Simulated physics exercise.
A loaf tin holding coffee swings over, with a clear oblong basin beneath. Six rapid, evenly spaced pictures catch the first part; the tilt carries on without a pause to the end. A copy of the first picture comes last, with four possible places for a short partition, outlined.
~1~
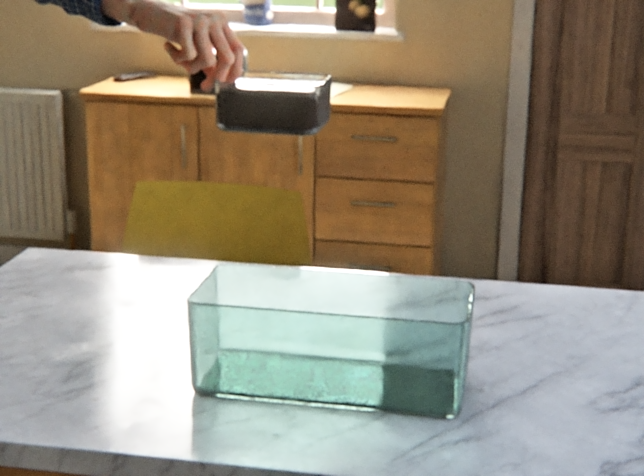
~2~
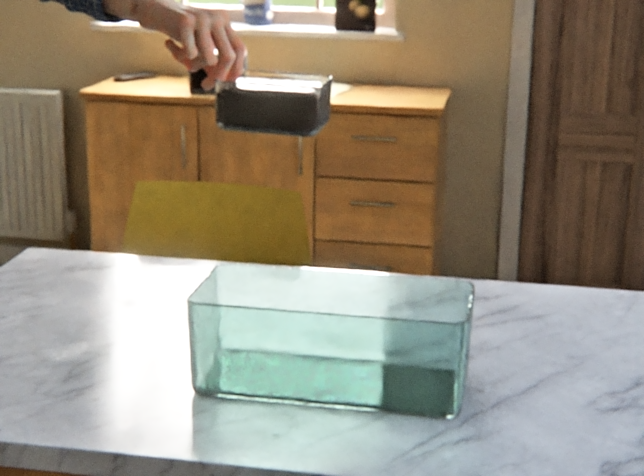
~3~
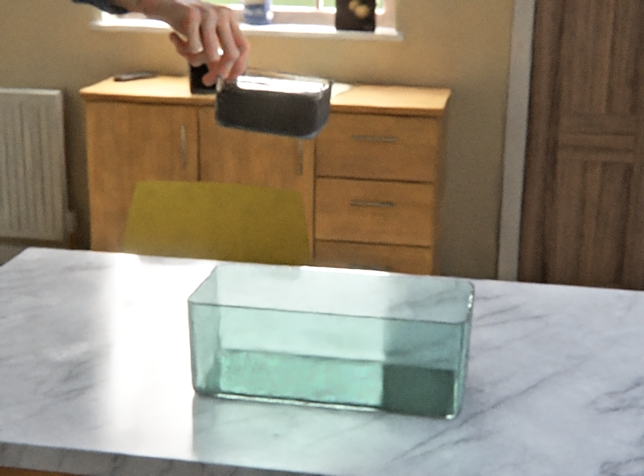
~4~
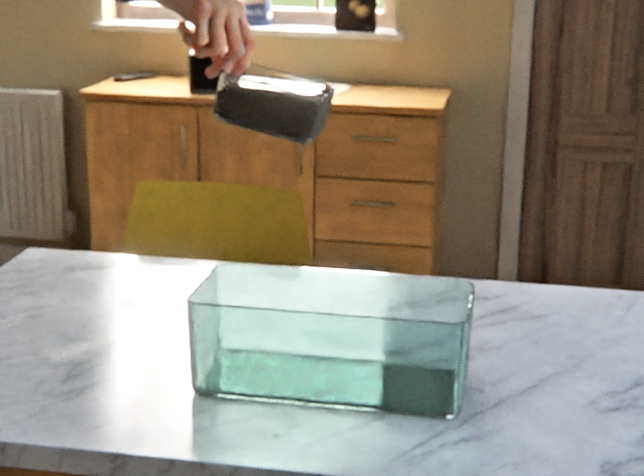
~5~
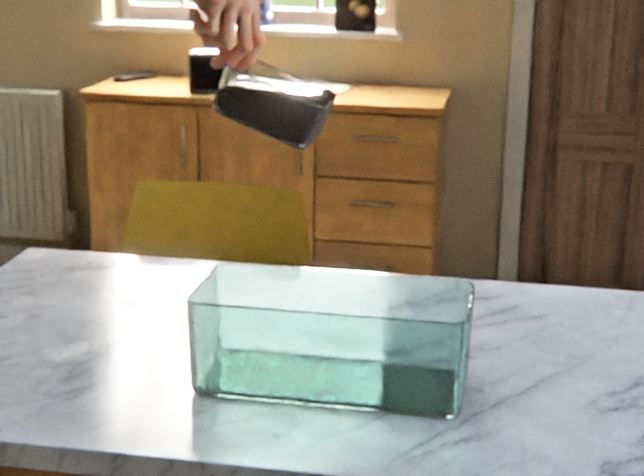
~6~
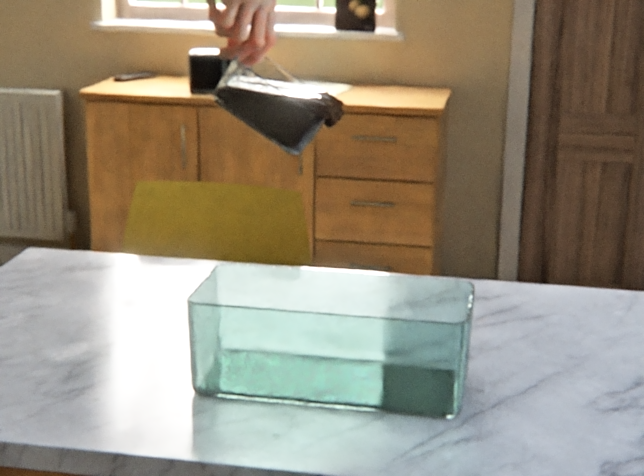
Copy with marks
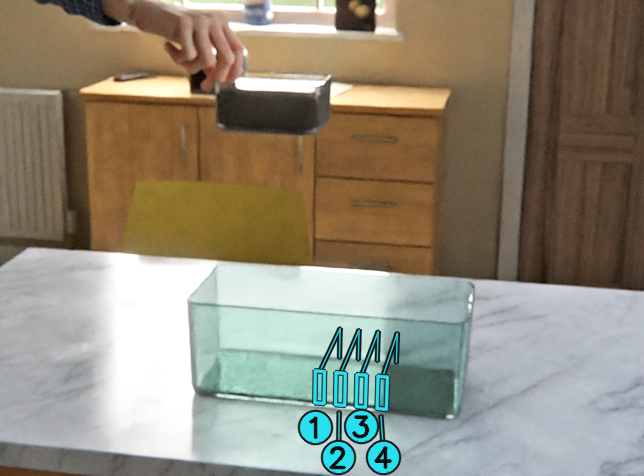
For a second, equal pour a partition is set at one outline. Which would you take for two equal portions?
The answer is position 4.
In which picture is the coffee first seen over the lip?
In picture 5.
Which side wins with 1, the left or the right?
The right side.
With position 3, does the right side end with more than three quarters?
No, it does not.
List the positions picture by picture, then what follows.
Upright, lip at (324, 80); basin from (192, 391) to (462, 415); nothing has left yet.
Upright, lip at (325, 81); nothing has left yet.
Tipped about 6°, lip at (326, 85); nothing has left yet.
Tipped about 12°, lip at (328, 92); nothing has left yet.
Tipped about 21°, lip at (329, 101); coffee is over the lip, down to (329, 101).
Tipped about 32°, lip at (328, 111); coffee is over the lip, down to (335, 121).
On the marked copy, 1 at (318, 410); 2 at (339, 412); 3 at (359, 413); 4 at (380, 415).
If 1 is chosen, about 14 % ends left of the wall and 81 % right of it; 5 % is lost outside.
If 2 is chosen, about 21 % ends left of the wall and 74 % right of it; 5 % is lost outside.
If 3 is chosen, about 28 % ends left of the wall and 67 % right of it; 4 % is lost outside.
If 4 is chosen, about 51 % ends left of the wall and 45 % right of it; 4 % is lost outside.
